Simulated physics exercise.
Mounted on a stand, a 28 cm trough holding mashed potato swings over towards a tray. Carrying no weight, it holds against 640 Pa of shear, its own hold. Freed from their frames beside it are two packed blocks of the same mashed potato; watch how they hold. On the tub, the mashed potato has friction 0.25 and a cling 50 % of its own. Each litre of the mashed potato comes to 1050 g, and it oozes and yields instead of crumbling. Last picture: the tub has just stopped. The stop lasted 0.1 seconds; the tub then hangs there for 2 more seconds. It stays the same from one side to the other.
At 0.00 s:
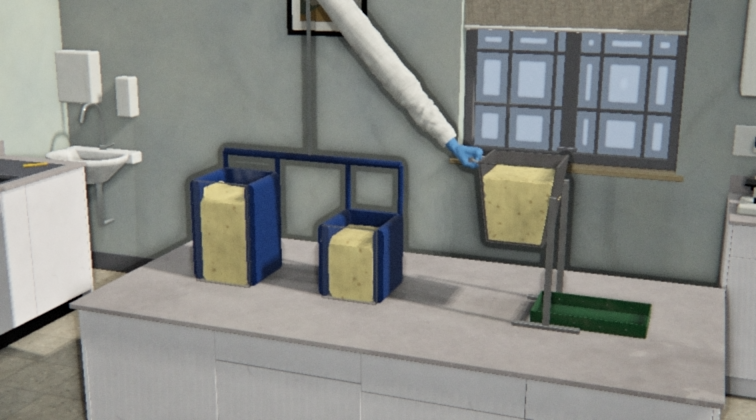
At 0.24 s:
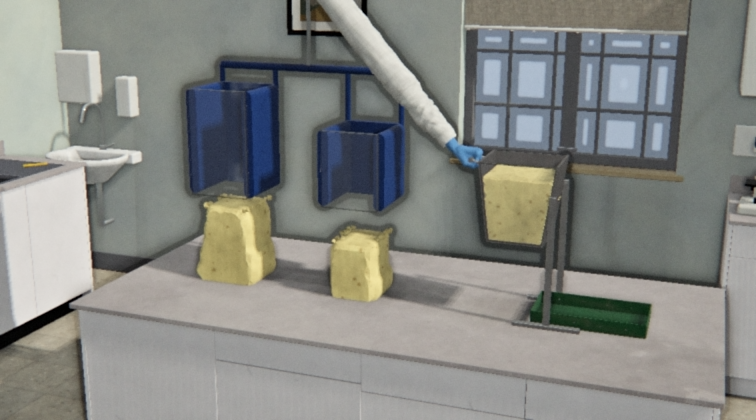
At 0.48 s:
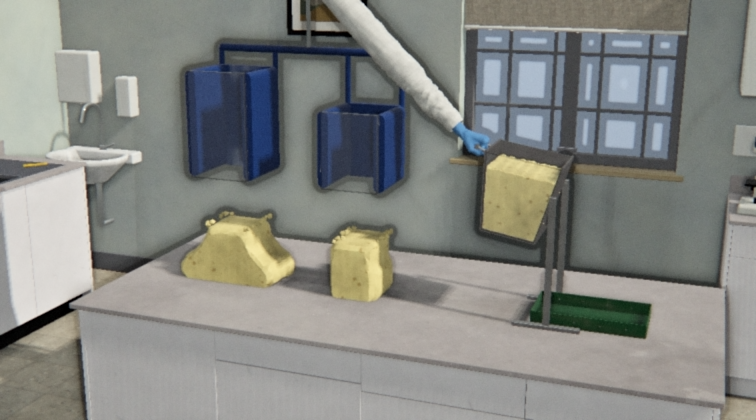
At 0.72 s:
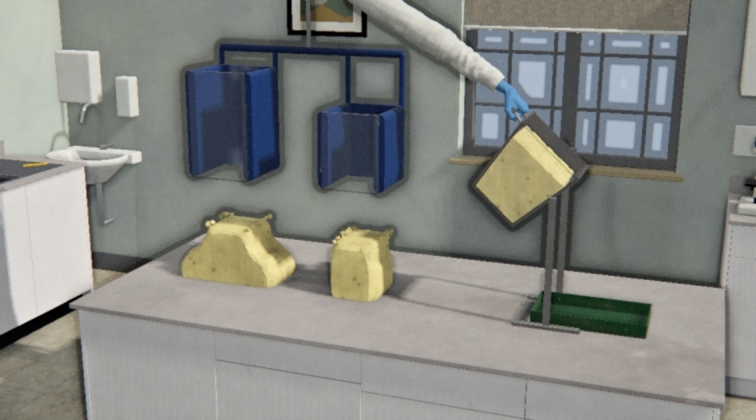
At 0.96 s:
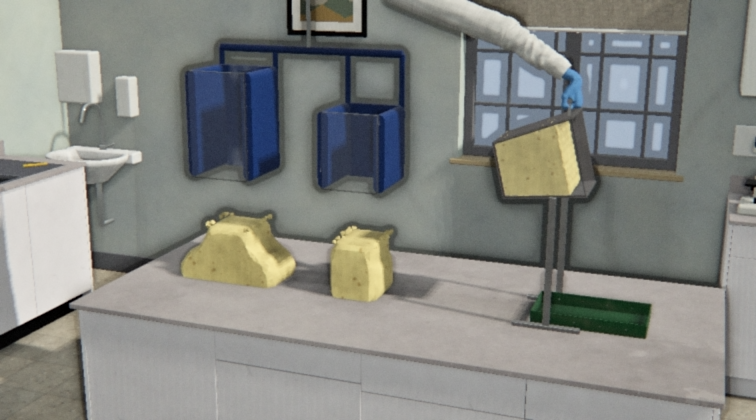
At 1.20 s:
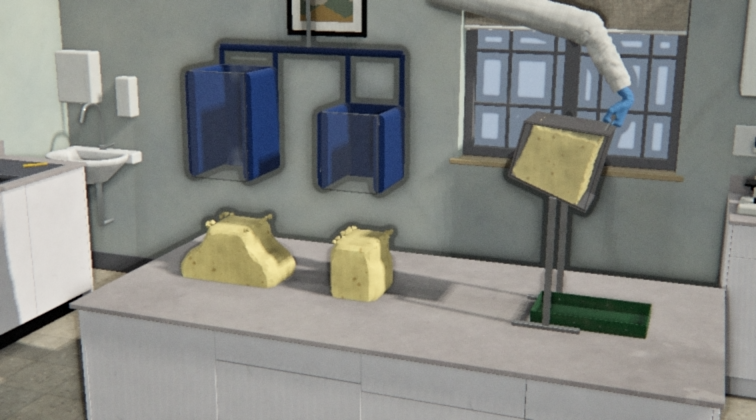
A gloved arm tilts a trough of mashed potato rightward after two unframed blocks slump.
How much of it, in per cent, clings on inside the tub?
I would say close to 0 percent.
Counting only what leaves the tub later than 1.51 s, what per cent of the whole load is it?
Later share of the load: Approx. 50 %.
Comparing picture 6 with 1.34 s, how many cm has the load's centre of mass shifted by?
Distance: About 6 cm.
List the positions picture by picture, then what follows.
The first frame shows handle-side rim at (481, 162), tilt 0 degrees; crest of the mashed potato at (492, 178); block heights 36 cm, 24 cm (left to right).
The second frame shows handle-side rim at (481, 162), tilt 0 degrees; crest of the mashed potato at (492, 178); block heights 31 cm, 23 cm (left to right).
The third frame shows handle-side rim at (487, 151), tilt 9 degrees; crest of the mashed potato at (492, 168); block heights 23 cm, 23 cm (left to right).
The fourth frame shows handle-side rim at (523, 123), tilt 42 degrees; crest of the mashed potato at (517, 139); block heights 23 cm, 23 cm (left to right).
The fifth frame shows handle-side rim at (573, 120), tilt 76 degrees; crest of the mashed potato at (558, 128); block heights 23 cm, 23 cm (left to right).
The sixth frame shows handle-side rim at (609, 137), tilt 103 degrees; crest of the mashed potato at (538, 128); block heights 23 cm, 23 cm (left to right).
After 1.34 s, the tub is at 103 degrees and holds 89 %.
After 1.51 s, the tub is at 103 degrees and holds 50 %.
After 1.68 s, the tub is at 103 degrees and holds 3 %.
After 1.85 s, the tub is at 103 degrees and holds 0 %.
After 3.20 s, the tub is at 103 degrees and holds 0 %.
